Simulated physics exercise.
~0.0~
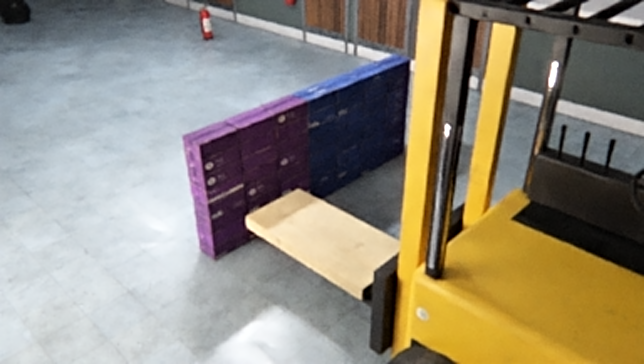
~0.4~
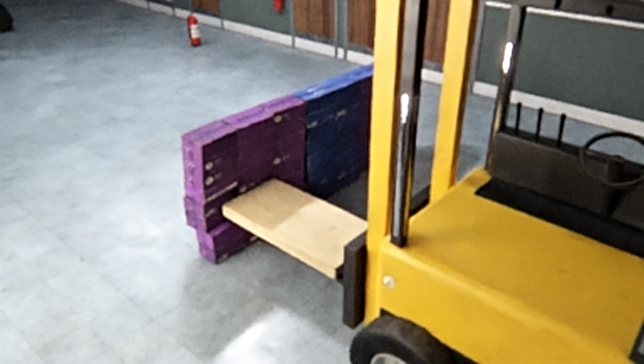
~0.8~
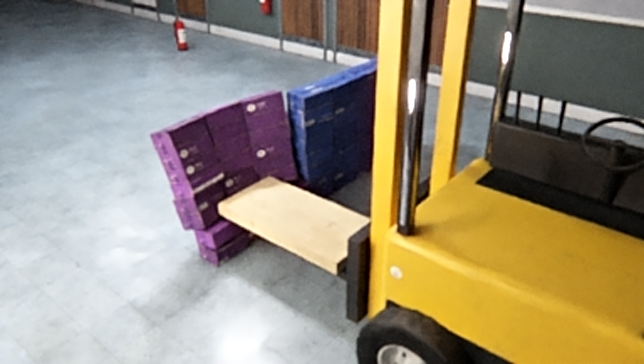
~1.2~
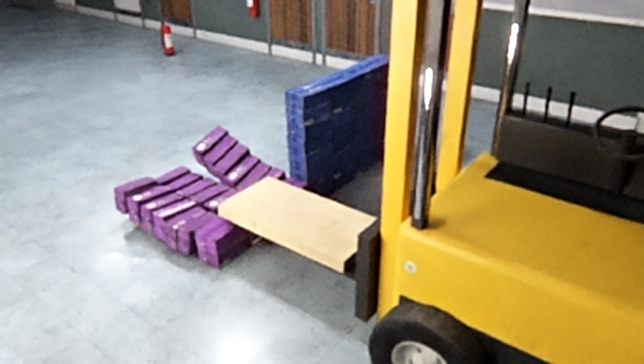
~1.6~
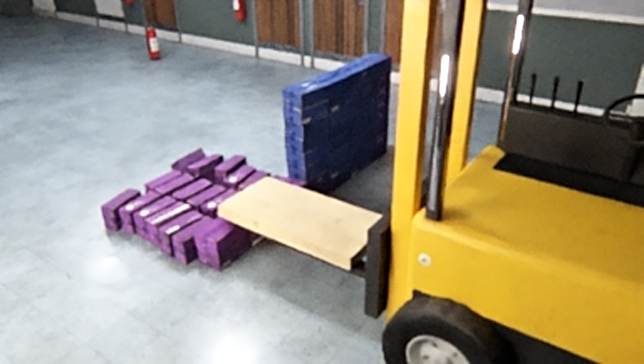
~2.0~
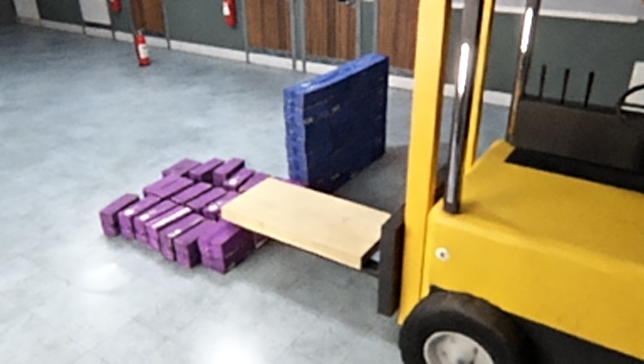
A yellow forklift at the right, seen from slightly above in a grey-floored hall, pushes a pale, flat load leftward against a thin standing wall of boxes, purple at the near end and blue at the far end. The purple part shifts above its lowest boxes, then leans away from the load and splits from the blue part. It topples to the left, its boxes spreading across the floor as the forklift stops. A last few tip over onto the heap. Most purple boxes end up lying down, while the blue section still stands behind them.
